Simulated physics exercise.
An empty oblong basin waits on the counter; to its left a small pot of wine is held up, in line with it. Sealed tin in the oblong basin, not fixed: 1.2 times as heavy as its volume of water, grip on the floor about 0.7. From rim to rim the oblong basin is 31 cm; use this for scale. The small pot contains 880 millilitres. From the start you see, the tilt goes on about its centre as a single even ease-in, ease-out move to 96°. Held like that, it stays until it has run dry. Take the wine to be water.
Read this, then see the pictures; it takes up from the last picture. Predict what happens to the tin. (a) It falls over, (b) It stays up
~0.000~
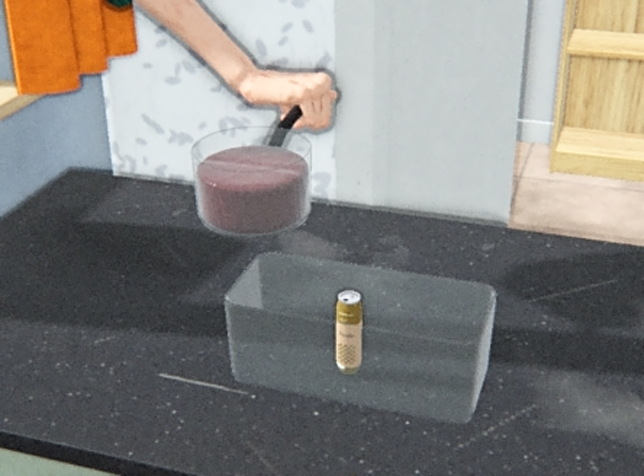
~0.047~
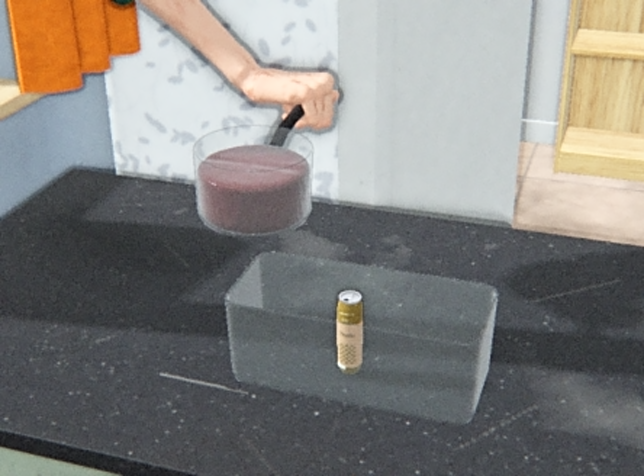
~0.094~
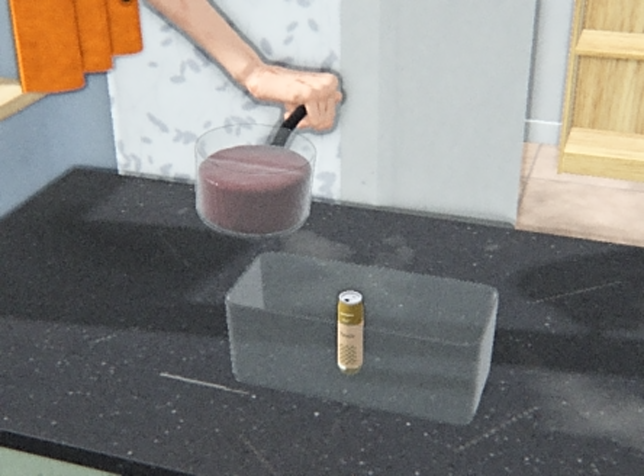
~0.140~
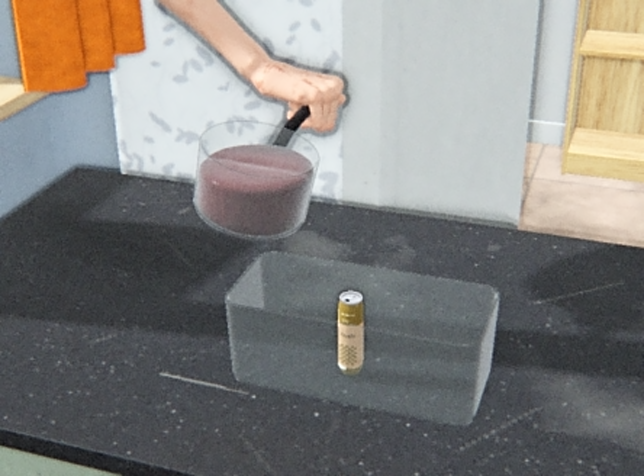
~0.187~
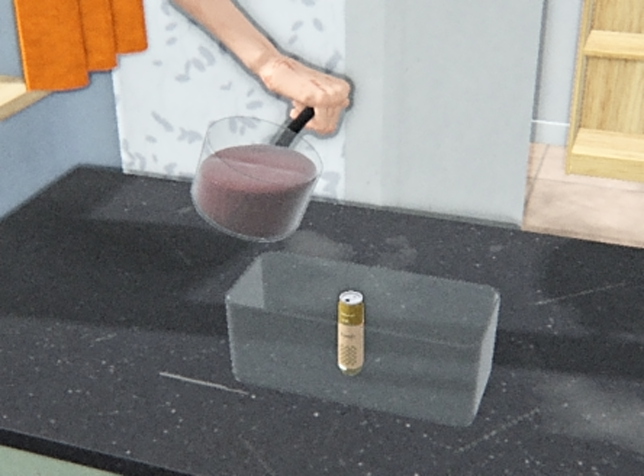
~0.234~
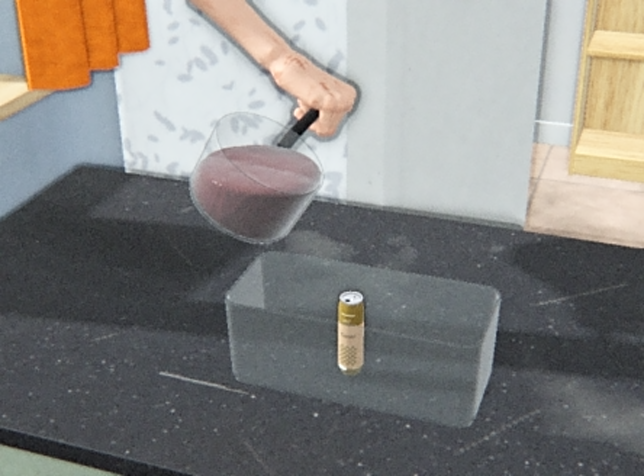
It falls over (a).
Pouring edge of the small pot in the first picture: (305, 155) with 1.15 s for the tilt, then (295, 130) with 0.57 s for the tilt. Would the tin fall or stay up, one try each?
The tin stays vertical the first time and overturns the second time.
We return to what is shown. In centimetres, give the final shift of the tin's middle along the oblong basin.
The tin's middle ends up about 7.0 cm along the basin.
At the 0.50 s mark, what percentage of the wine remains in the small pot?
Near 46 in a hundred.
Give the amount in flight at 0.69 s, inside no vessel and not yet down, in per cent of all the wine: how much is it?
It comes to some 10 percent of the total.
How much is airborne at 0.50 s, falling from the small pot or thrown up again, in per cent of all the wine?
At that moment, about 38 percent.
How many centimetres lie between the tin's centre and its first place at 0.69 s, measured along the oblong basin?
Centre to centre, close to 0 cm.
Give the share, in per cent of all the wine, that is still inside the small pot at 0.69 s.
Share remaining: Approx. 14 %.
By 0.50 s the tilt is 88° and 47 per cent is still to pour; the tin stands where it began.
By 0.69 s the tilt is 96° and 15 per cent is still to pour; the tin stands where it began.
By 0.89 s the tilt is 96° and 4 per cent is still to pour; the tin leans 18°.
By 1.11 s the tilt is 96° and 1 per cent is still to pour; the tin lies on its side.
At rest the tin lies on its side.
